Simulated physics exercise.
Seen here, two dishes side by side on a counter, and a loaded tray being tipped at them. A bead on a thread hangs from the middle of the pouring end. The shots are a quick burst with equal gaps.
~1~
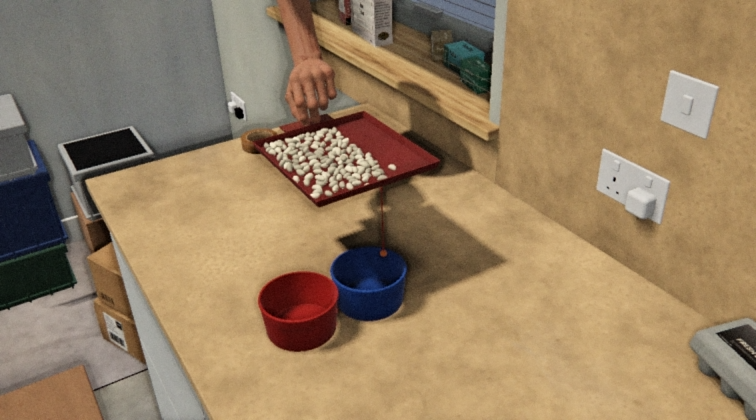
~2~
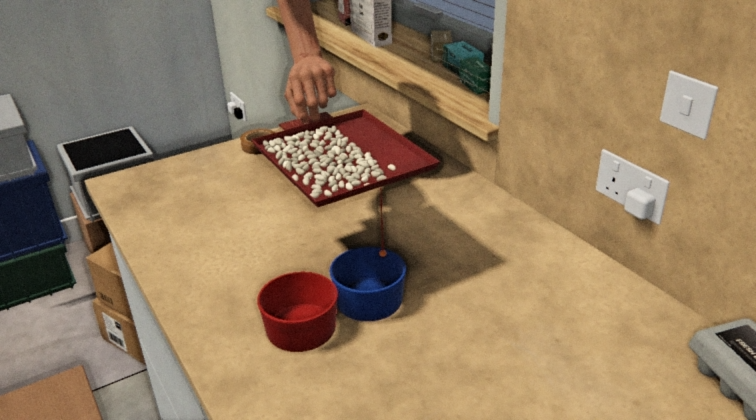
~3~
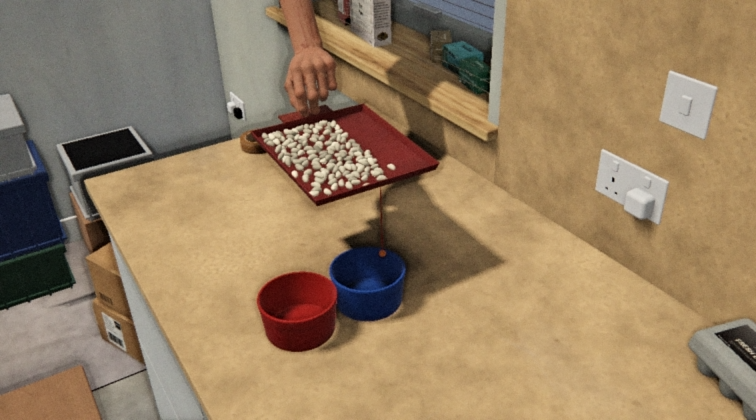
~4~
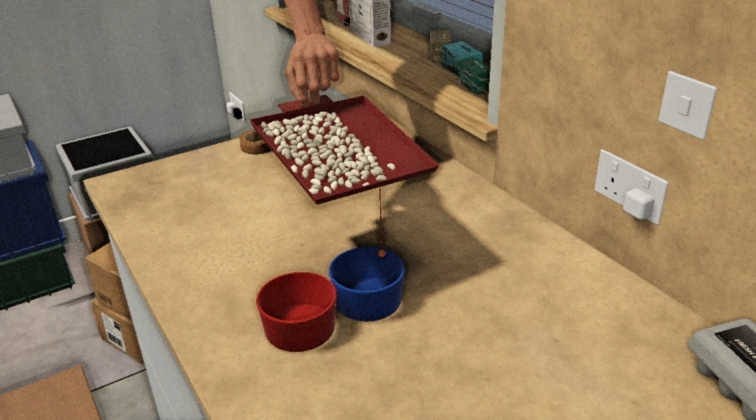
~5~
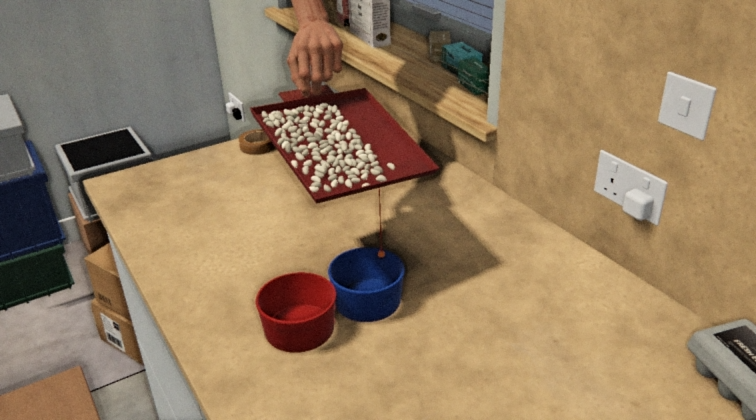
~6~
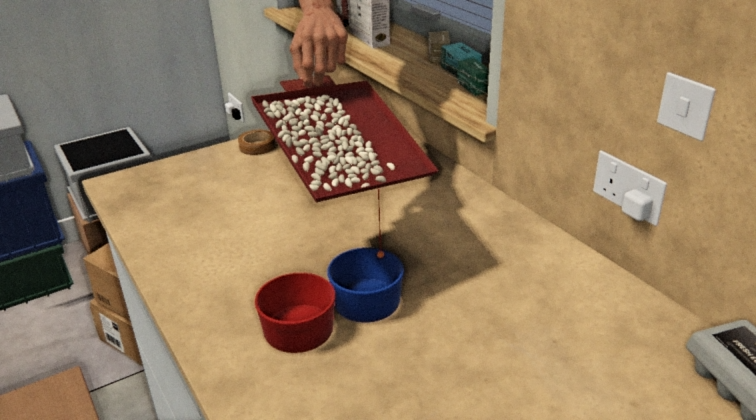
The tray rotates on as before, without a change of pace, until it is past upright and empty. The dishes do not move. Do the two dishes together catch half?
Together they catch less than half.
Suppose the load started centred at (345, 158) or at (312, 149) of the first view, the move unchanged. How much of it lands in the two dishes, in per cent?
Roughly 10 per cent, and 10 per cent.
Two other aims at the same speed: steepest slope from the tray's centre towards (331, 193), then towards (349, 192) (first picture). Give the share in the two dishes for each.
First some 70, then 80 per cent.
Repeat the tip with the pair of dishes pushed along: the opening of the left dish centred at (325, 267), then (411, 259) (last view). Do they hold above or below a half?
In turn: The smaller part; more than half.
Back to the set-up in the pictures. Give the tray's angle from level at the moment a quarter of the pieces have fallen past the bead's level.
Around 85° of tilt.
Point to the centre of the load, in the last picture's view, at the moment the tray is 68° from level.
Around (395, 170).
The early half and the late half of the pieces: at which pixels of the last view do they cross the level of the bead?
Around (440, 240) and then (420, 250).
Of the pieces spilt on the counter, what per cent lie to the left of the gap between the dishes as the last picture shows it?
About 0 per cent.
Just after the last frame, tray tipped steeply; the larger part on the tray; just a few outside both; about a tenth in the air.
A moment on, tray tipped past a quarter turn; just a few on the tray; just a few in the right dish; roughly two thirds outside both; roughly a third in the air.
Further on, tray tipped past a quarter turn; just a few in the right dish; almost all outside both.
When it is over, tray tipped past a quarter turn; not one in the left dish; just a few in the right dish; almost all outside both.
